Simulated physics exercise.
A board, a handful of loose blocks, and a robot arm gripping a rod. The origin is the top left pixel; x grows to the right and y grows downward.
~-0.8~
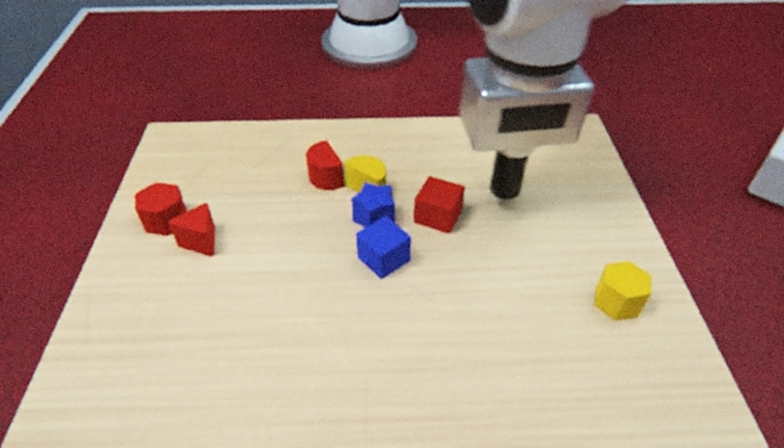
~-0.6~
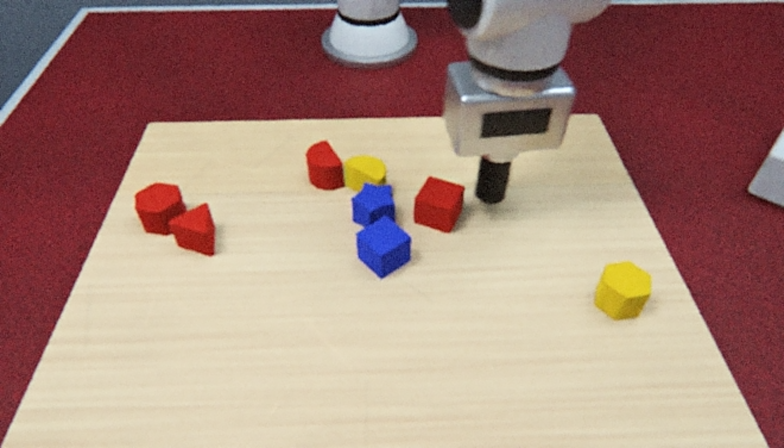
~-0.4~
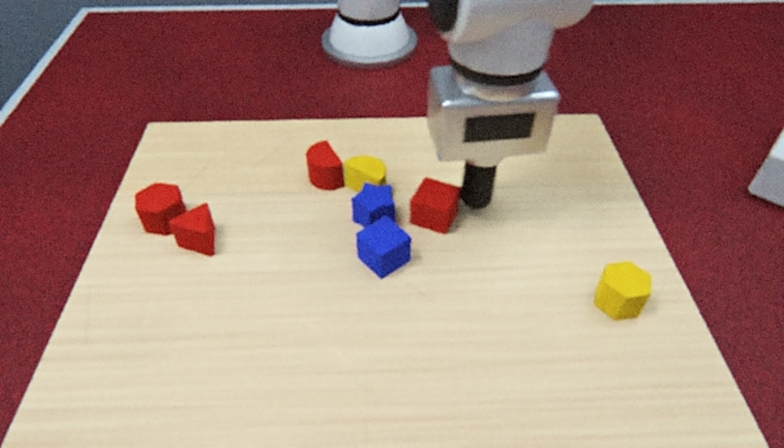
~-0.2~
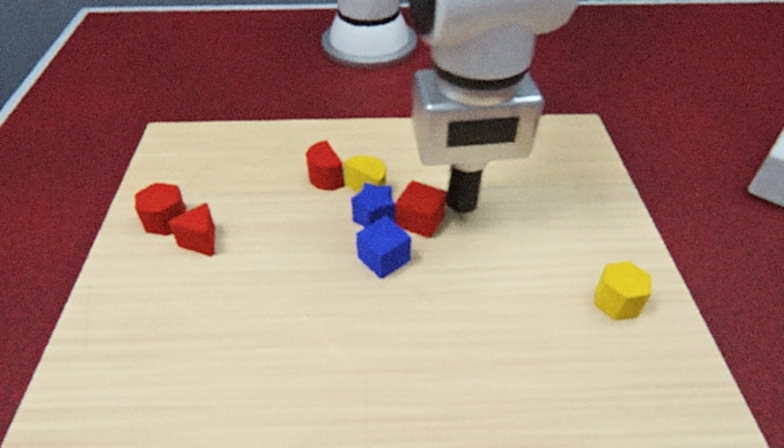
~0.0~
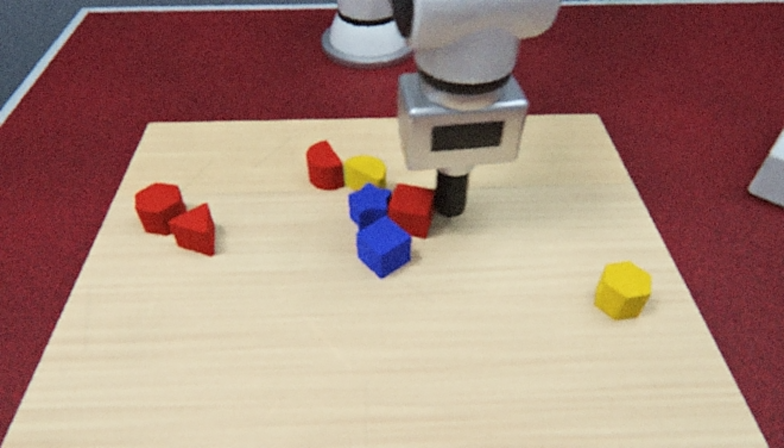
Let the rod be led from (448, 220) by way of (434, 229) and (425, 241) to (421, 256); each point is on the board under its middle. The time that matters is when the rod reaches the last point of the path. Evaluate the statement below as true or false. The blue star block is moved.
My answer: True.
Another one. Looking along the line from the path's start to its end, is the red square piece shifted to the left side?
The answer is no.
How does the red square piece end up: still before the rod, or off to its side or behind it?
It slips away.
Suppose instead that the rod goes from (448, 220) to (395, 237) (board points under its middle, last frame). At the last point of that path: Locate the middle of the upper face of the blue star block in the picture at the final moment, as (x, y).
At the end it should sit near (322, 196).
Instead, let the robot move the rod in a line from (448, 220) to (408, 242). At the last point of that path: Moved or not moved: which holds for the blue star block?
It is carried off its spot.
On the path given first. Halfway along, rod at (429, 222); blue star block at (355, 197); red square piece at (394, 202).
At the end, rod at (422, 243); yellow half-round block unmoved; blue star block at (354, 197), turned 10° clockwise; blue square piece at (382, 237); red square piece at (394, 202).
